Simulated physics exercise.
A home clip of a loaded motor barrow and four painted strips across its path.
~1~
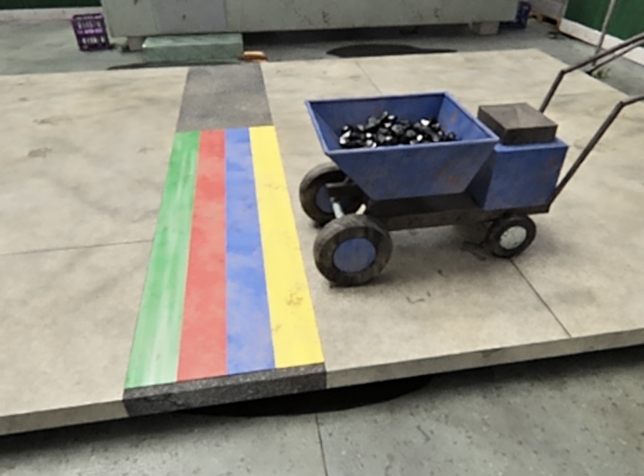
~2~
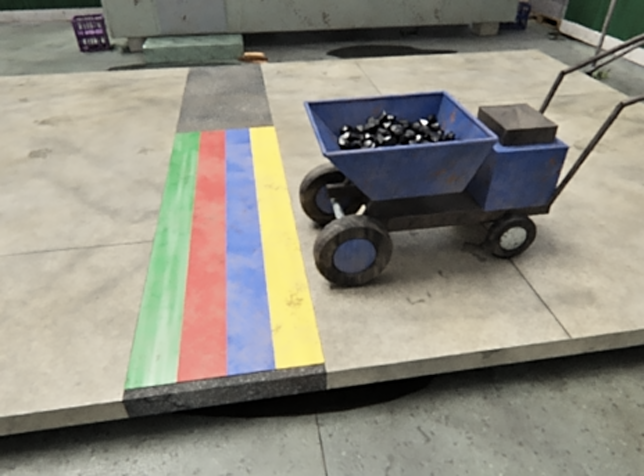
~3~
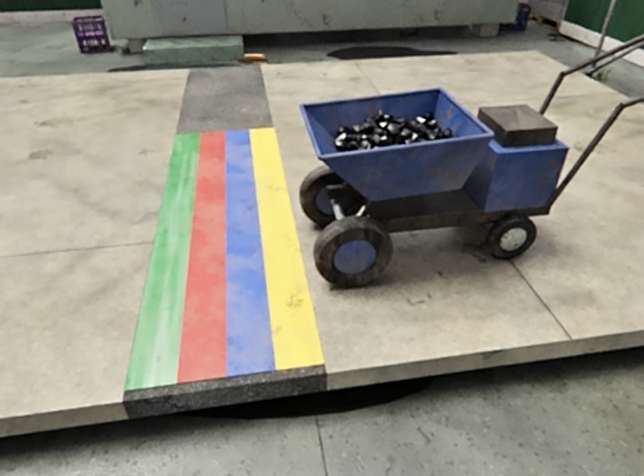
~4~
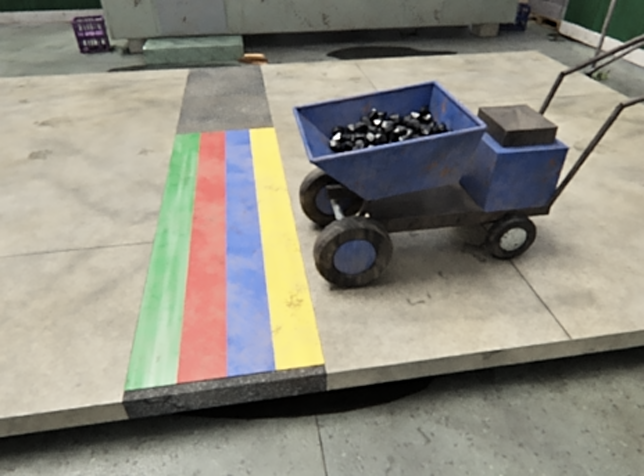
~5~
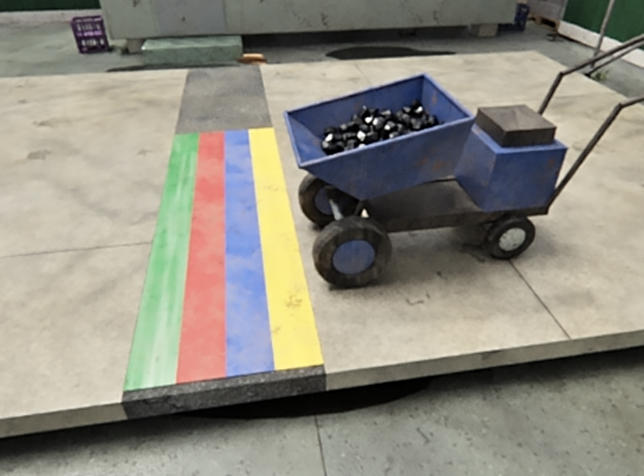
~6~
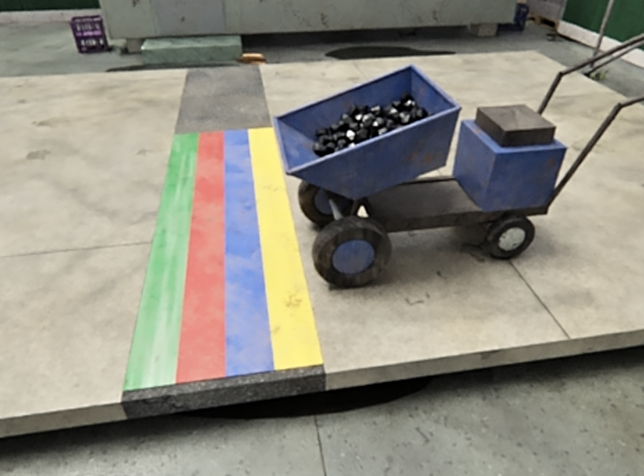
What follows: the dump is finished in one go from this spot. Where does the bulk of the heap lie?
Most lies over the red band.
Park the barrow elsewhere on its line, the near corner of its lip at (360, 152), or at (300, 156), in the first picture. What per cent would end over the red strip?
First some 30, then 30 per cent.
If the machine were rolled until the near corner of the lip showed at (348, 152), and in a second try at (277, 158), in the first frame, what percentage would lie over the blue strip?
First some 30, then 0 per cent.
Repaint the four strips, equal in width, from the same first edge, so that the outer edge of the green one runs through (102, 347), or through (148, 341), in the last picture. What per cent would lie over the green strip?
Roughly 20 per cent, and 30 per cent.
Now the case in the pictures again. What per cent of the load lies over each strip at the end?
About: Yellow strip 0, blue strip 15, red strip 40, green strip 25 per cent.
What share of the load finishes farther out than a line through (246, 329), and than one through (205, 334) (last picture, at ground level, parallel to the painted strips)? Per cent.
The first gives 80 %, the second 60 %.
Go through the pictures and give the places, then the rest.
Lip of the skip (327, 154), level; top of the load (411, 138), lumps of coal; yellow strip (293, 317); blue strip (249, 322); red strip (204, 327); green strip (158, 333), in the first frame.
Lip of the skip (326, 155), level; top of the load (410, 138), in the second frame.
Lip of the skip (320, 158), tipped barely; top of the load (416, 139), in the third frame.
Lip of the skip (312, 162), tipped a little; top of the load (416, 135), in the fourth frame.
Lip of the skip (300, 167), tipped a little; top of the load (407, 130), in the fifth frame.
Lip of the skip (288, 173), tipped clearly; top of the load (405, 117); yellow strip (292, 318); blue strip (248, 324); red strip (203, 329); green strip (157, 335), in the sixth frame.
Just after the last frame, skip tipped steeply; every one in the skip.
A moment on, skip tipped right over; roughly two thirds in the skip; about a tenth over the blue strip; roughly a quarter over the red strip; just a few over the green strip.
Further on, skip tipped right over; about a tenth in the skip; about a tenth over the blue strip; roughly a third over the red strip; roughly a quarter over the green strip; about a tenth off the paint.
When it is over, skip tipped right over; about a tenth in the skip; not one over the yellow strip; about a tenth over the blue strip; roughly a third over the red strip; roughly a quarter over the green strip; about a tenth off the paint.
